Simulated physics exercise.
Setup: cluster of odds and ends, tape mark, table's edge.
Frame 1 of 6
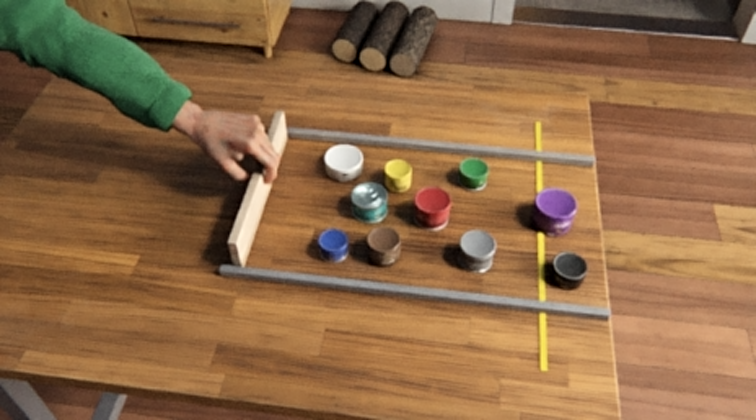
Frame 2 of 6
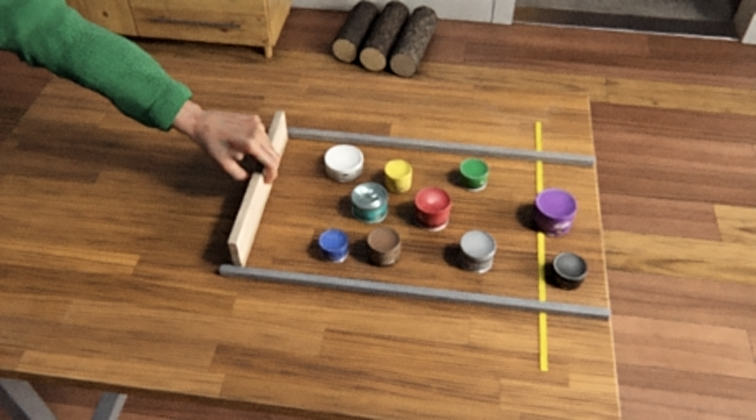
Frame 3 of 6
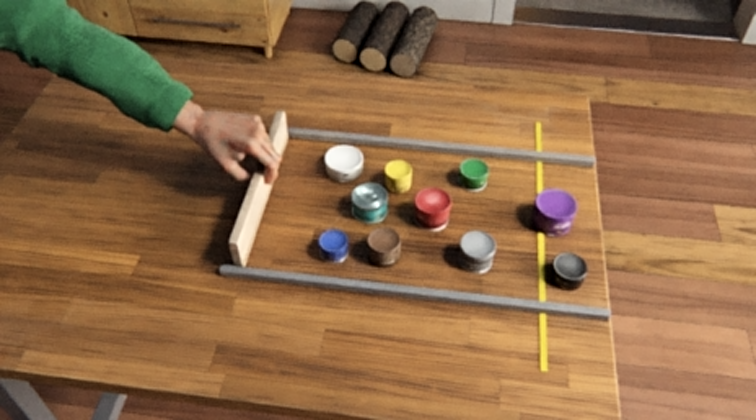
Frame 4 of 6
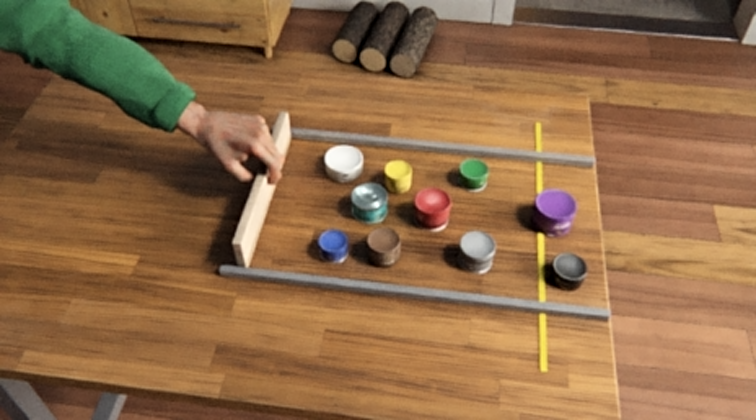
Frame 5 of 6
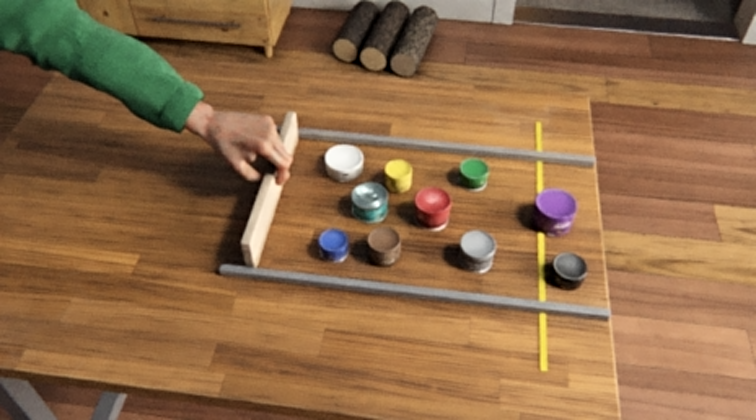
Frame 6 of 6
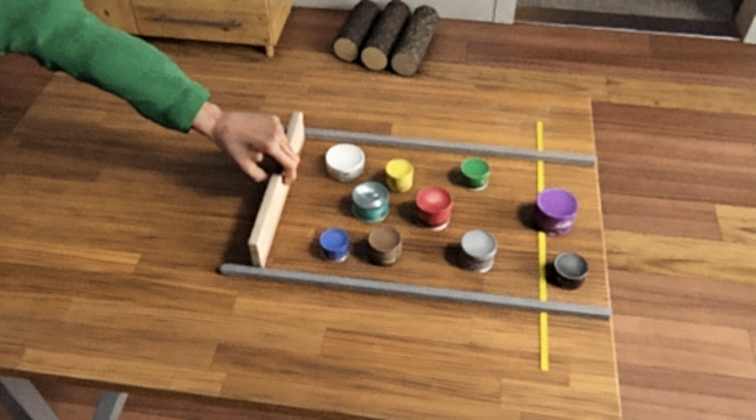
In this clip, a hand in a green sleeve holds a wooden board upright on a table beside a cluster of small colourful pots and tins between two grey rails, then slides it slightly right while the containers stay essentially still.
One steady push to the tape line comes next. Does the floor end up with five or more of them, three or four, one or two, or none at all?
The tally of drops is under three, yet not nought.
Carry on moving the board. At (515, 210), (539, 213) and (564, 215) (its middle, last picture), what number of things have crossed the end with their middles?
The numbers past the end are 0, 1 and 5.
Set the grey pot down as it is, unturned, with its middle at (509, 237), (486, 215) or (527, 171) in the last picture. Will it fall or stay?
Place by place, it holds its place, holds its place, holds its place.
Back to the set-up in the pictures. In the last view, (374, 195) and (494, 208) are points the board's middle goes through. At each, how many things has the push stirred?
The first count is 5, and then it's 10.
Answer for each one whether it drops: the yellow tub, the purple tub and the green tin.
By the end the yellow tub is still there, the purple tub is no longer there and the green tin is still there.
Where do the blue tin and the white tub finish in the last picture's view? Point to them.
Taking them in turn, first comes (560, 289), then (561, 177).
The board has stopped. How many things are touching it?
The count comes out at 5.
Early on, none off yet; black tub at rest near (569, 271); purple tub at rest near (555, 212); grey pot at rest near (478, 251).
A while later, none off yet; black tub at rest near (569, 271); purple tub at rest near (555, 212); grey pot travelled about its own width near (501, 251).
Further along, none off yet; black tub travelled a little near (582, 277); purple tub travelled about its own width near (580, 207); grey pot travelled well along near (562, 250).
Finally, the number that fall off is one or two; lost, purple tub.
